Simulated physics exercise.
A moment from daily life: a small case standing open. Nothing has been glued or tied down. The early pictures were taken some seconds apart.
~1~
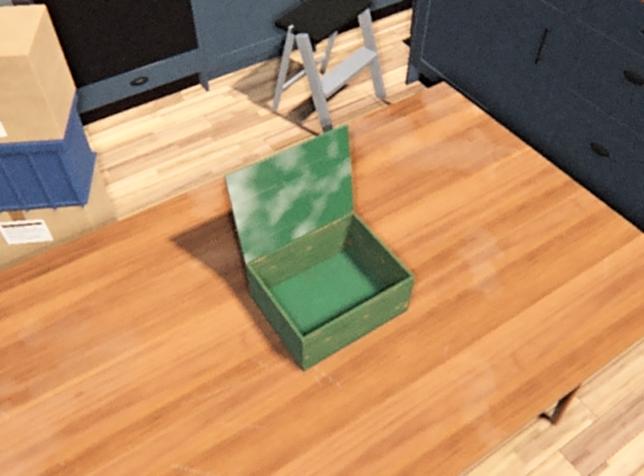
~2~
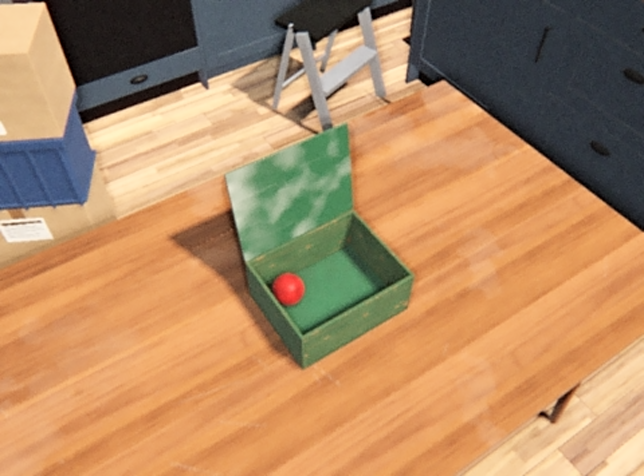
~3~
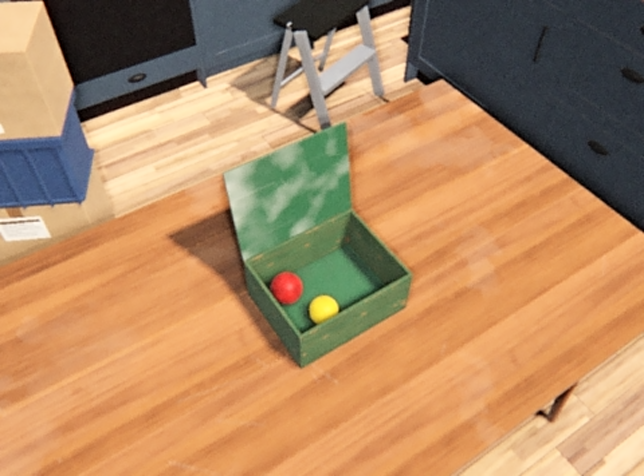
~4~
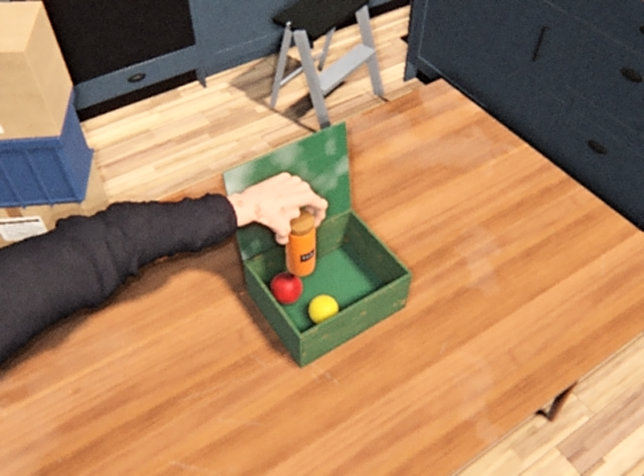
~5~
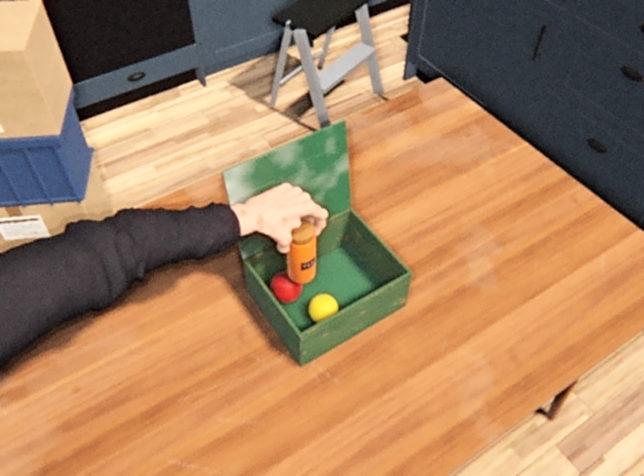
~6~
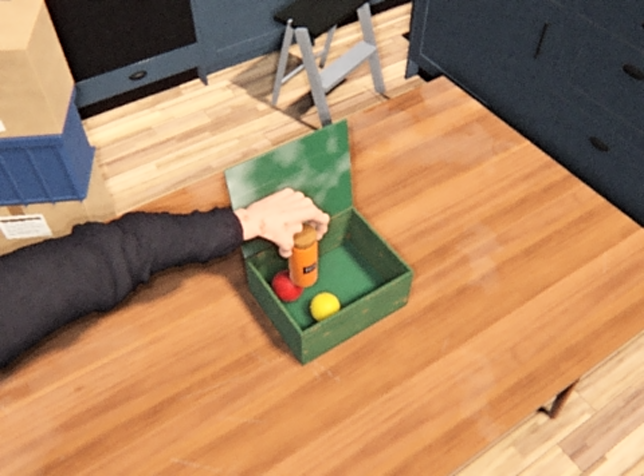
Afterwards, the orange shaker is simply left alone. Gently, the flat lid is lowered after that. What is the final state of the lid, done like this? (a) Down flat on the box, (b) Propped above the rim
Down flat on the box (a).
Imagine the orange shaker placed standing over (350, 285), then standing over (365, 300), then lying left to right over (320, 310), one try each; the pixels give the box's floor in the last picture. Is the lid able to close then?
First, it will not close; second, it stays ajar; third, it closes.
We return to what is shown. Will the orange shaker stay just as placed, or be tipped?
By the end the orange shaker has leaned over.
Then, 0.40 s after the last picture, orange shaker on its side near (337, 280); red ball rolled a little; yellow lemon rolled a little.
Then, 1.40 s after the last picture, lid 72° above the rim; orange shaker on its side near (342, 269); yellow lemon rolled a little.
Then, 2.10 s after the last picture, lid 24° above the rim; orange shaker on its side near (342, 269); yellow lemon rolled a little; red ball rolled a little.
At rest, lid shut; tipped over in the box, orange shaker; the other 2 in place. Seen from the same camera at the end, orange shaker near (342, 269).
